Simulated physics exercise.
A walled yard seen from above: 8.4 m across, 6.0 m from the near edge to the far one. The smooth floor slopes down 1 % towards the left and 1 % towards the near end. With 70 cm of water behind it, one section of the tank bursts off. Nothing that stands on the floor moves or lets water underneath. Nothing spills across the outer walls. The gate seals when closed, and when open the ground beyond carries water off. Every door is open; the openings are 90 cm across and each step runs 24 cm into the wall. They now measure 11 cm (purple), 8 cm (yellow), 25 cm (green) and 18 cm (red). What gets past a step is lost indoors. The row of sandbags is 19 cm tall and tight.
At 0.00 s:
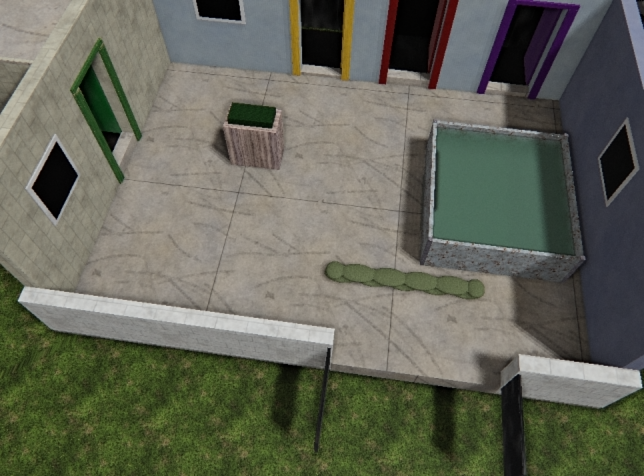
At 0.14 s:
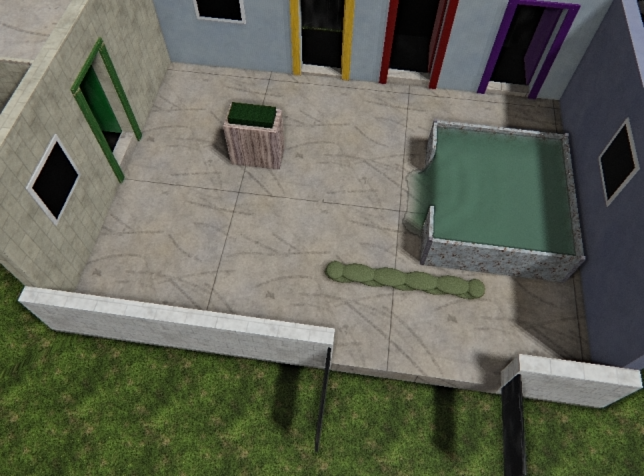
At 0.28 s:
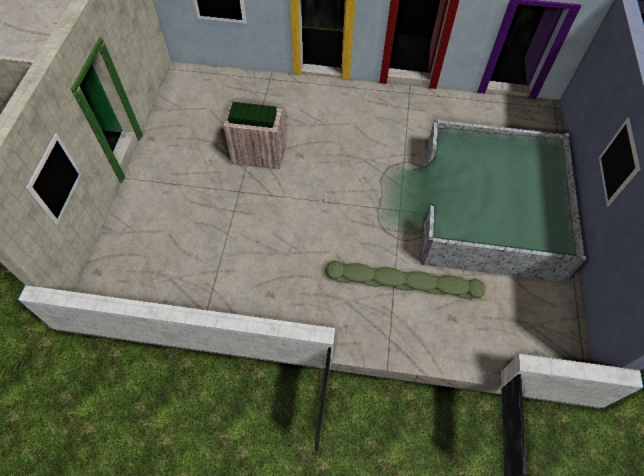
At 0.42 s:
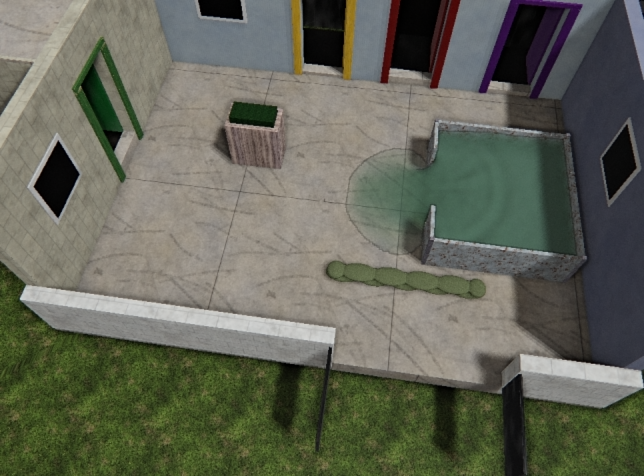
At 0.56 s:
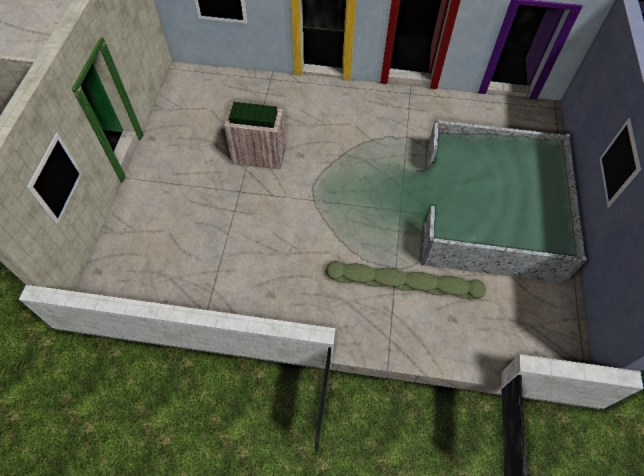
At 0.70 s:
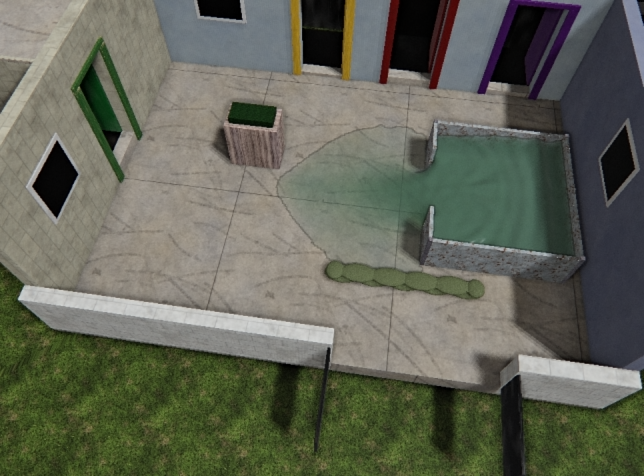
A stone-walled tank of green water stands at the right of a paved yard, seen from high above, with grass along the near edge. Green, yellow, red and purple doorways stand open around it, with a planter left of centre and a low row of rounded bushes in front. The tank's left side opens and water spreads leftward in a widening, thin fan across the paving, while the camera stays still.
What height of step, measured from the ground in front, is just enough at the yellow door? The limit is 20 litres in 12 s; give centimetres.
About 7.5 cm.
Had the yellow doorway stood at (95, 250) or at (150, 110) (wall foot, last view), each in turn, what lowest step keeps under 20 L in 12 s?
Roughly 23 and 14.5 cm.
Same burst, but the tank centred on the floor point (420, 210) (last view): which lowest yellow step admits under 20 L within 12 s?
Then roughly 10.5 cm.
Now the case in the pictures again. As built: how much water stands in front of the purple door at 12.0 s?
Roughly 1.5 cm deep.
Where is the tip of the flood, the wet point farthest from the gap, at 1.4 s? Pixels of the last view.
Near (150, 183).
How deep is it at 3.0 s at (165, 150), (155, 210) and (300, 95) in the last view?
Roughly 3, 5 and 3 cm, in turn.
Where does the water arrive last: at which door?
Last comes the purple one.
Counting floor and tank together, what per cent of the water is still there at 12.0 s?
Some 94 per cent remains.
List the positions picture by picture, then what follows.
The tank at (501, 187) is whole and still, 70 cm deep; the yellow door at (321, 38) is dry, in the first picture.
The front is at (407, 222), 0.3 m from the gap at (430, 194); 0.3 m2 of floor is wet, 70 cm left at the back, in the second picture.
The front is at (382, 210), 0.8 m from the gap at (429, 195); 1.1 m2 of floor is wet, 70 cm left at the back, in the third picture.
The gap is at (430, 195), the front 1.4 m out at (350, 206); the back of the tank holds 70 cm, in the fourth picture.
The front is at (318, 197), 2.0 m from the gap at (430, 196); 4.1 m2 of floor is wet, 68 cm left at the back, in the fifth picture.
Water pours out at (429, 196) and has run 2.7 m, to (281, 185); about 5 cm deep outside, 62 cm at the back; the yellow door at (322, 37), 3.8 m from the gap, is still 1.8 m from the nearest water, in the sixth picture.
After 1.4 s water covers 30 % of the floor, deepest (42 cm) near (419, 199); it has not reached the yellow door.
After 3.0 s water covers 60 % of the floor, deepest (42 cm) near (86, 292); 8 cm at the yellow door, 1 litre in over its 8 cm step.
After 12.0 s water covers 95 % of the floor, deepest (18 cm) near (71, 301); 5 cm at the yellow door, 16 litres in over its 8 cm step.
At the yellow door as built, the water arrived by 2.1 s and peaked near 12 cm at 8.2 s.
Run again over the same 12 s with other heights there, 33 litres in over 6.5 cm, 10 litres over 9 cm. The limit of 20 litres is kept from about 7.5 cm up.
